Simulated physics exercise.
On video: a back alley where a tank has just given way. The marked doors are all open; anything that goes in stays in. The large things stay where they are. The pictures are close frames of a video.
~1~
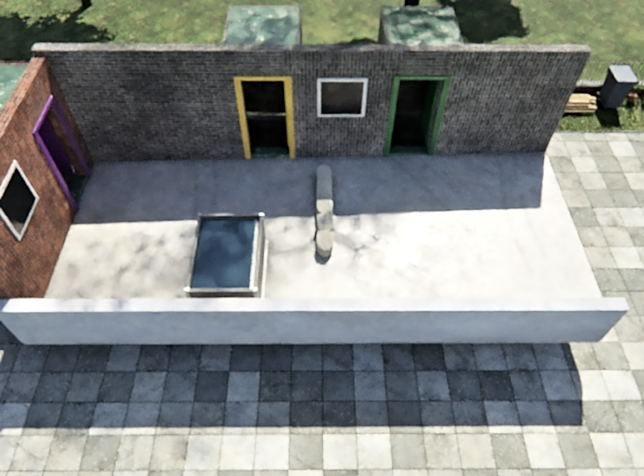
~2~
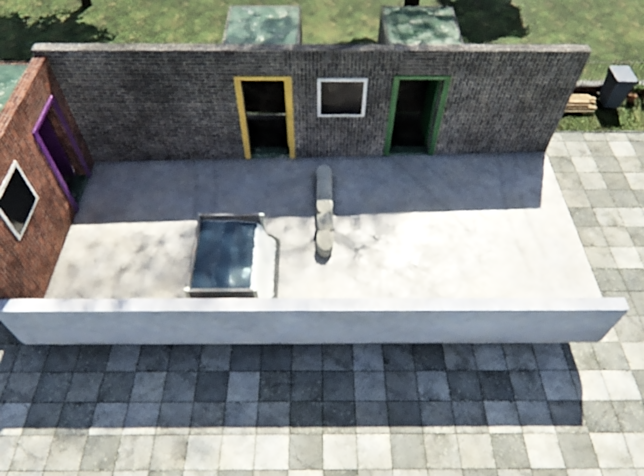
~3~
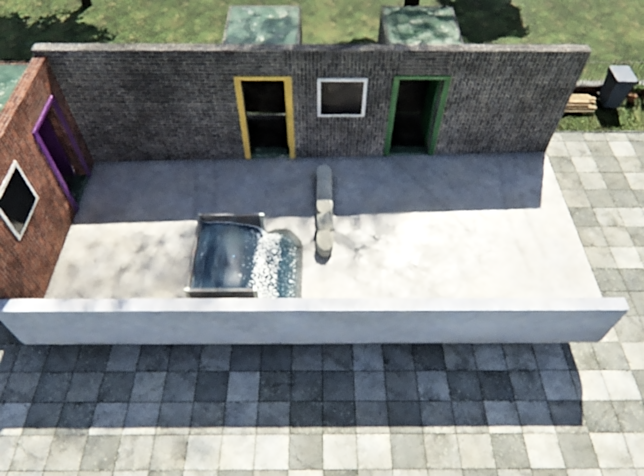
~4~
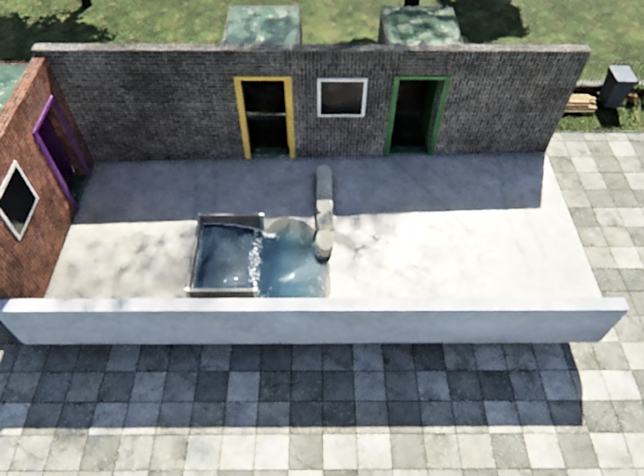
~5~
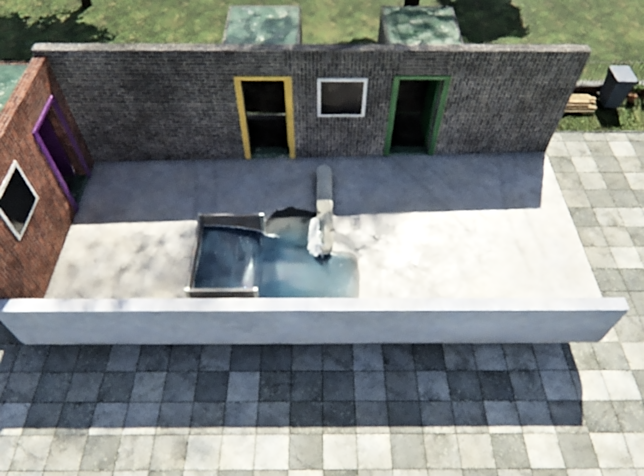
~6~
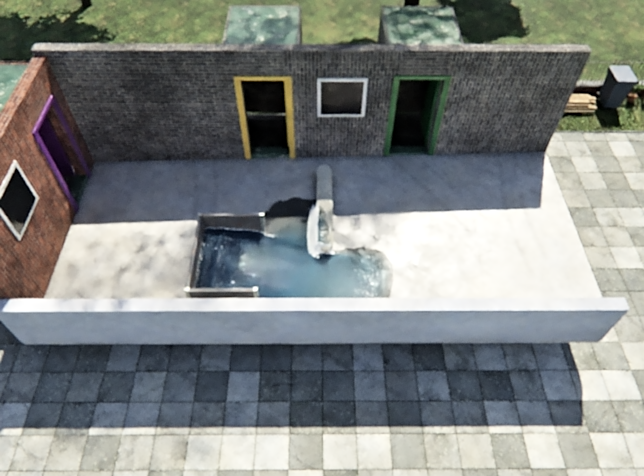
Water pours from the right side of a tank and spreads rightward past a pipe.
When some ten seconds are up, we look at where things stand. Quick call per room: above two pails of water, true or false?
Purple door: False; yellow door: False; green door: False.
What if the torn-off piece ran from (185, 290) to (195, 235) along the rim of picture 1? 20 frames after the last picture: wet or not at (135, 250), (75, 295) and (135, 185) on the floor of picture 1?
Respectively: Drenched, drenched and drenched.
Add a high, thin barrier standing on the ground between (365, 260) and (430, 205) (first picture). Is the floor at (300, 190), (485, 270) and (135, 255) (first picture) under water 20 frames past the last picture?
First soaked, then soaked, then spared.
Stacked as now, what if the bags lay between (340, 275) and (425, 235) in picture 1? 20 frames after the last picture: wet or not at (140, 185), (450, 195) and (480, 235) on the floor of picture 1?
Spared; submerged; submerged.
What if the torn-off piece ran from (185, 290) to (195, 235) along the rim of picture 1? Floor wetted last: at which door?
The green-painted one comes last.
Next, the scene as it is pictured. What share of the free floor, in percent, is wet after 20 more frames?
I make it 50 per cent.
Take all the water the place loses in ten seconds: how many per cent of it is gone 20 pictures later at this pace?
My figure: 55 percent.
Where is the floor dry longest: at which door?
Observed: The green door.
A moment on, water covers 25 % of the floor; the purple door not reached, the yellow door not reached, the green door not reached.
Next, water covers 40 % of the floor; the purple door not reached, the yellow door under two buckets in, the green door not reached.
Then, water covers 50 % of the floor; the purple door not reached, the yellow door under two buckets in, the green door not reached.
Later, water covers 70 % of the floor; the purple door wet at the sill, nothing in, the yellow door under two buckets in, the green door wet at the sill, nothing in.
In the end, water covers 45 % of the floor; the purple door wet at the sill, nothing in, the yellow door under two buckets in, the green door wet at the sill, nothing in.
